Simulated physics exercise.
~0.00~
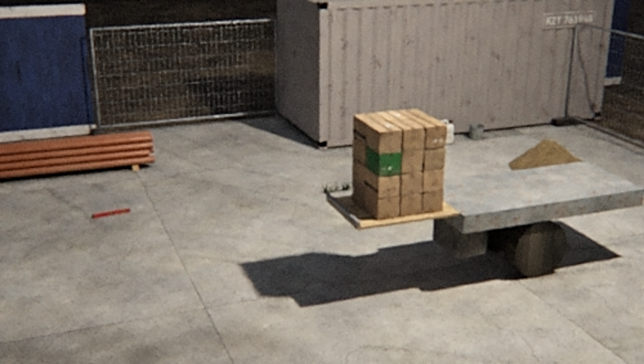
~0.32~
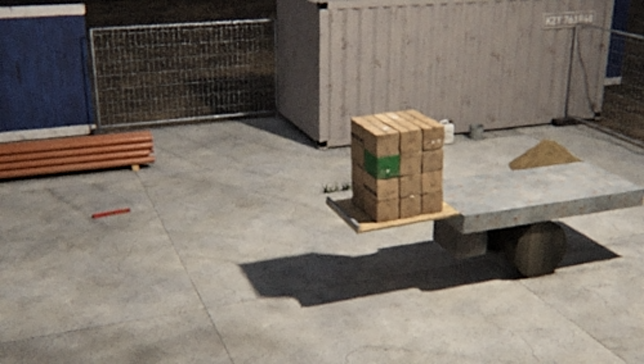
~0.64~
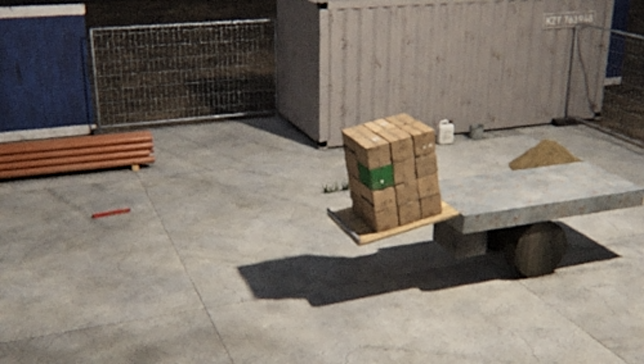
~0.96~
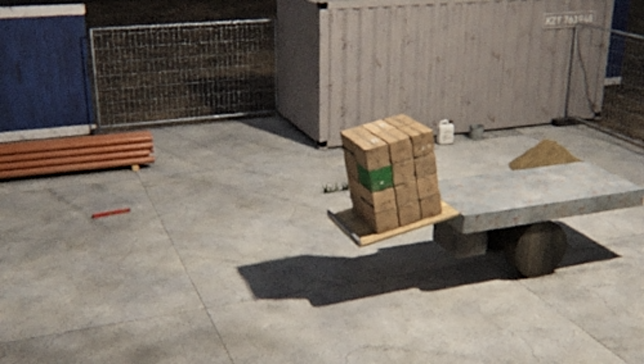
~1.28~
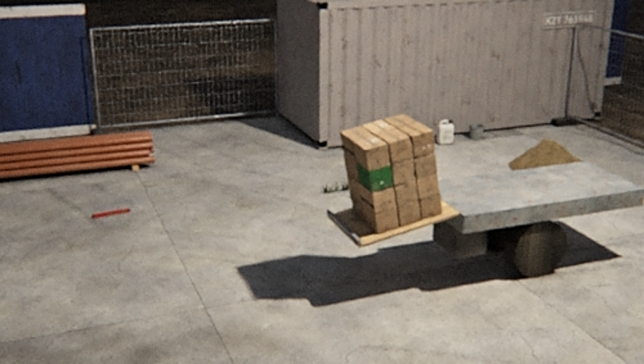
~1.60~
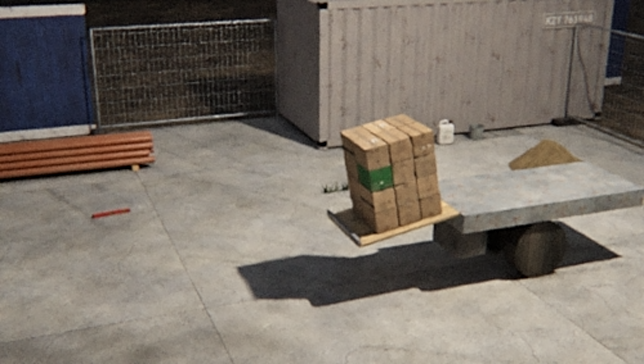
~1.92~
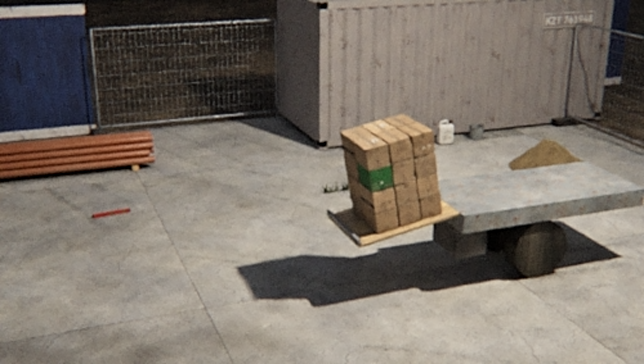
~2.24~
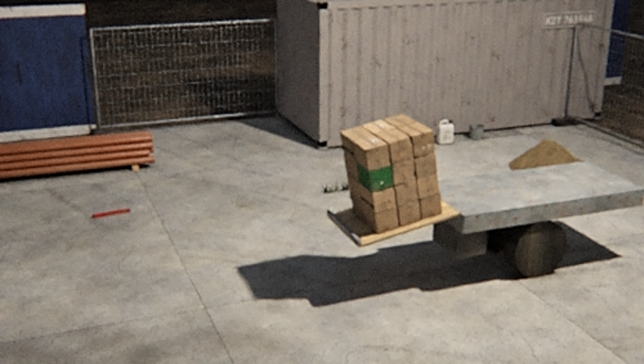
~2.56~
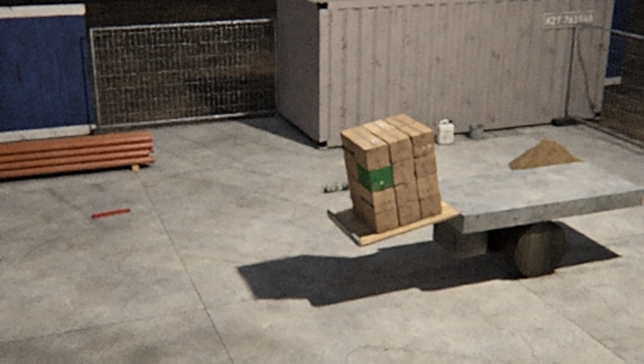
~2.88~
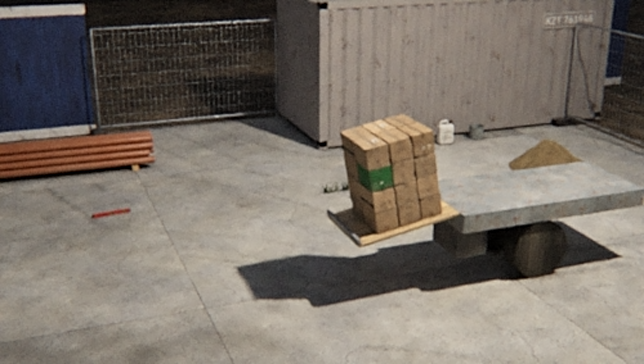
A wooden flap at the end of a flat trailer tipped slightly down to the left, carrying a block of stacked brown cartons with one green one among them, then stopped, and the whole stack stayed on it, leaning but together.
